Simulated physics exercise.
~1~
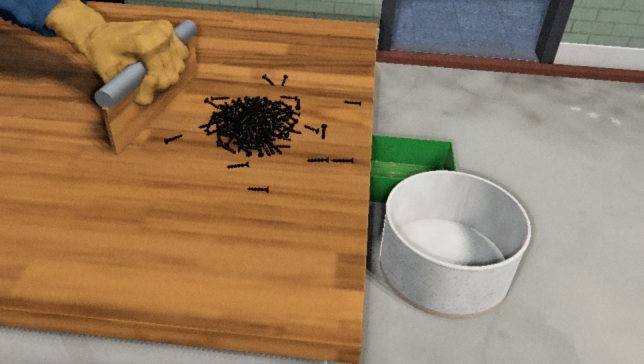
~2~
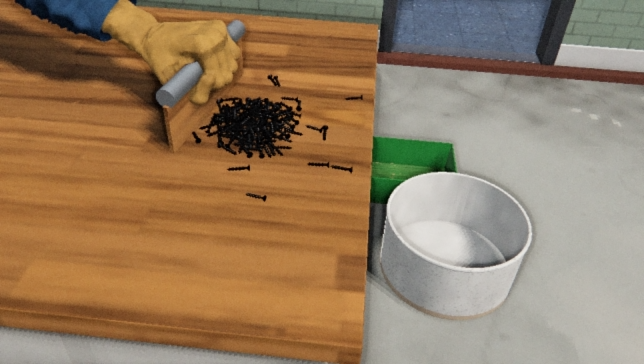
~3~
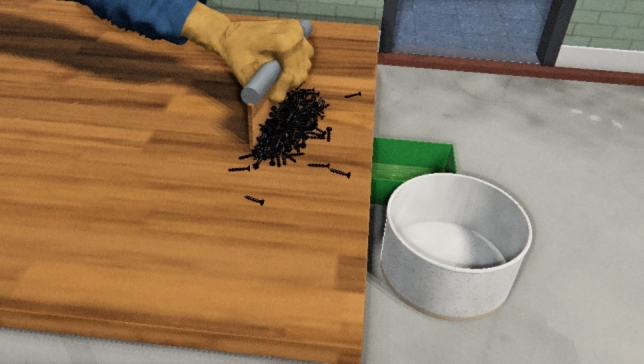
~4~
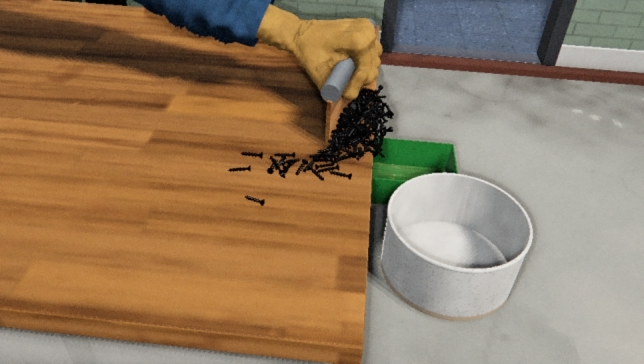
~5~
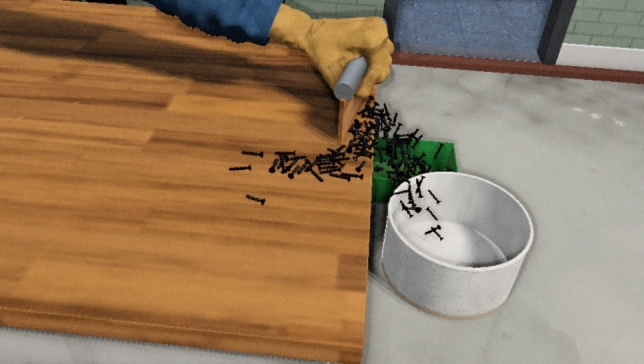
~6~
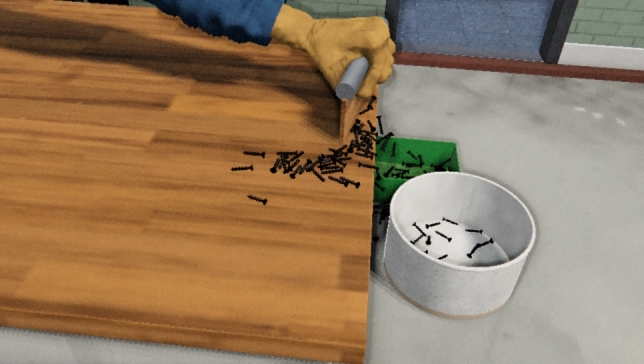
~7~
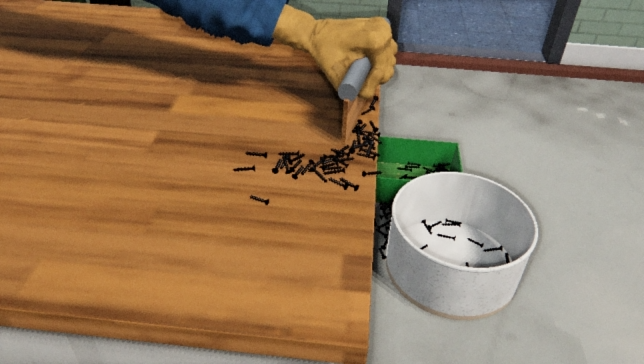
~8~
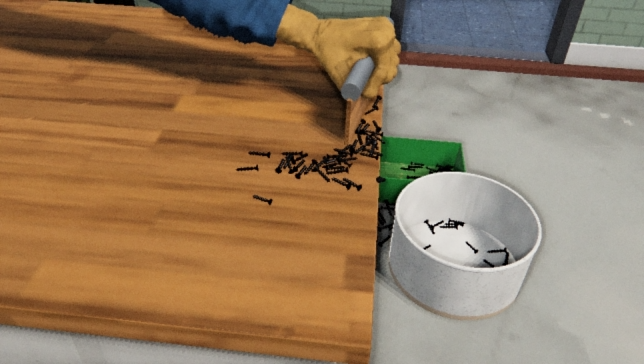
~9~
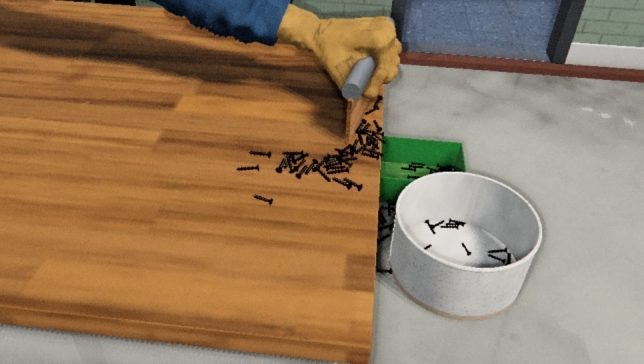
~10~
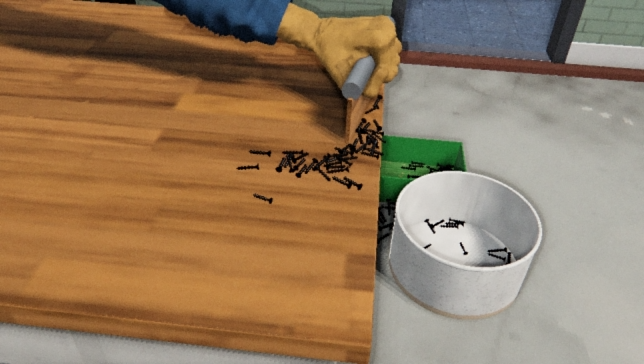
In the video, a gloved hand pushes a scraper rightward across a wooden tabletop, sweeping a pile of black screws over the edge. Some land in a white pot and a green tin, others fall outside them, and many remain on top beside the stopped scraper.
